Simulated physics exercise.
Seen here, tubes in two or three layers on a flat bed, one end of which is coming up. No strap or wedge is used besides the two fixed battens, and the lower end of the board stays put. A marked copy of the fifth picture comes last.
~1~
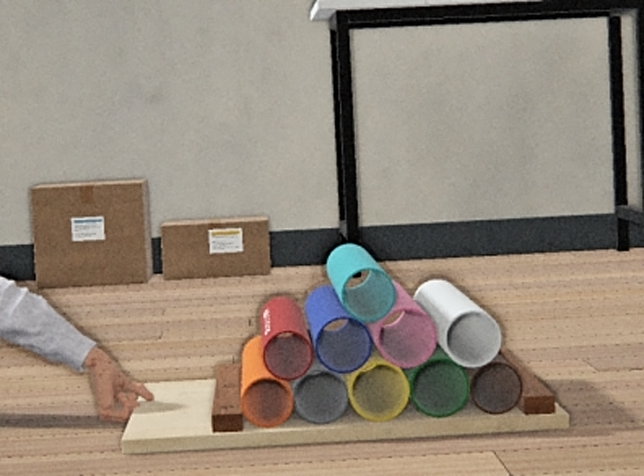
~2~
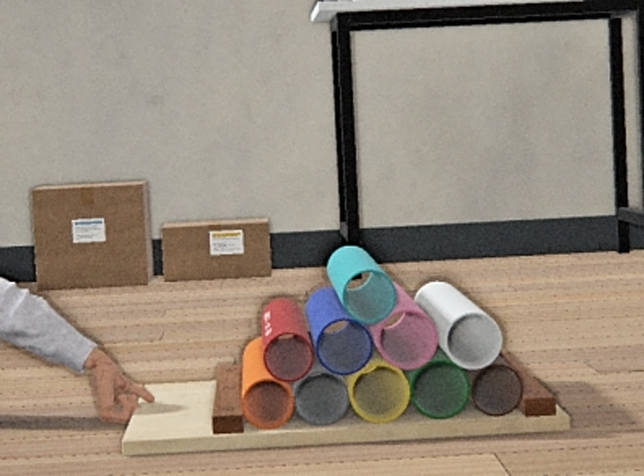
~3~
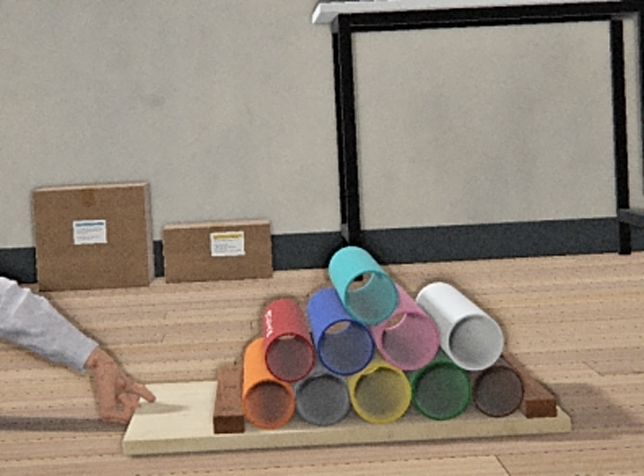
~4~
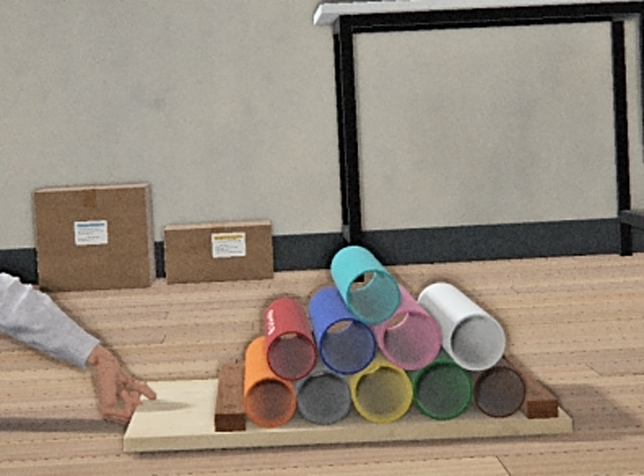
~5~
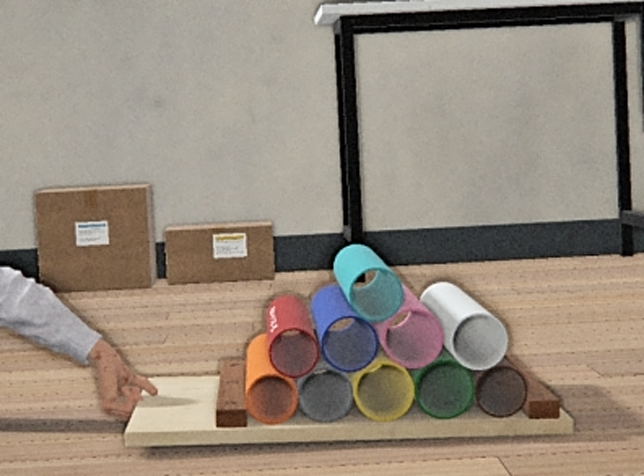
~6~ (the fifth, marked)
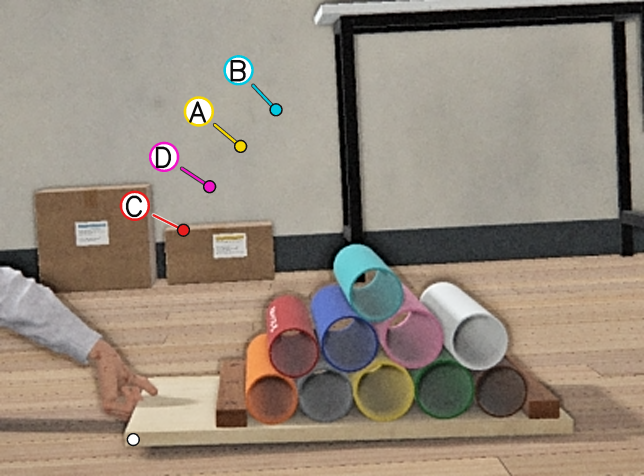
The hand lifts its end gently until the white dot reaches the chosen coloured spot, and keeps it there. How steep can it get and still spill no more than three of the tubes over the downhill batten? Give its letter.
Mark C is as high as it can go.
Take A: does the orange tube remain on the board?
Yes.
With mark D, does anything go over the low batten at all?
At D: Yes.
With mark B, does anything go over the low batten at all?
Yes, at B.
On the marked copy, A at (241, 147); B at (276, 110); C at (183, 230); D at (209, 187); the white dot at (133, 440).
With C. Early on, board at 19°.
Further on, board at 30°.
At the end, board at 30°, three over the low batten (pink, white, turquoise).
As for the rest, A five over the low batten; B five over the low batten; D five over the low batten.
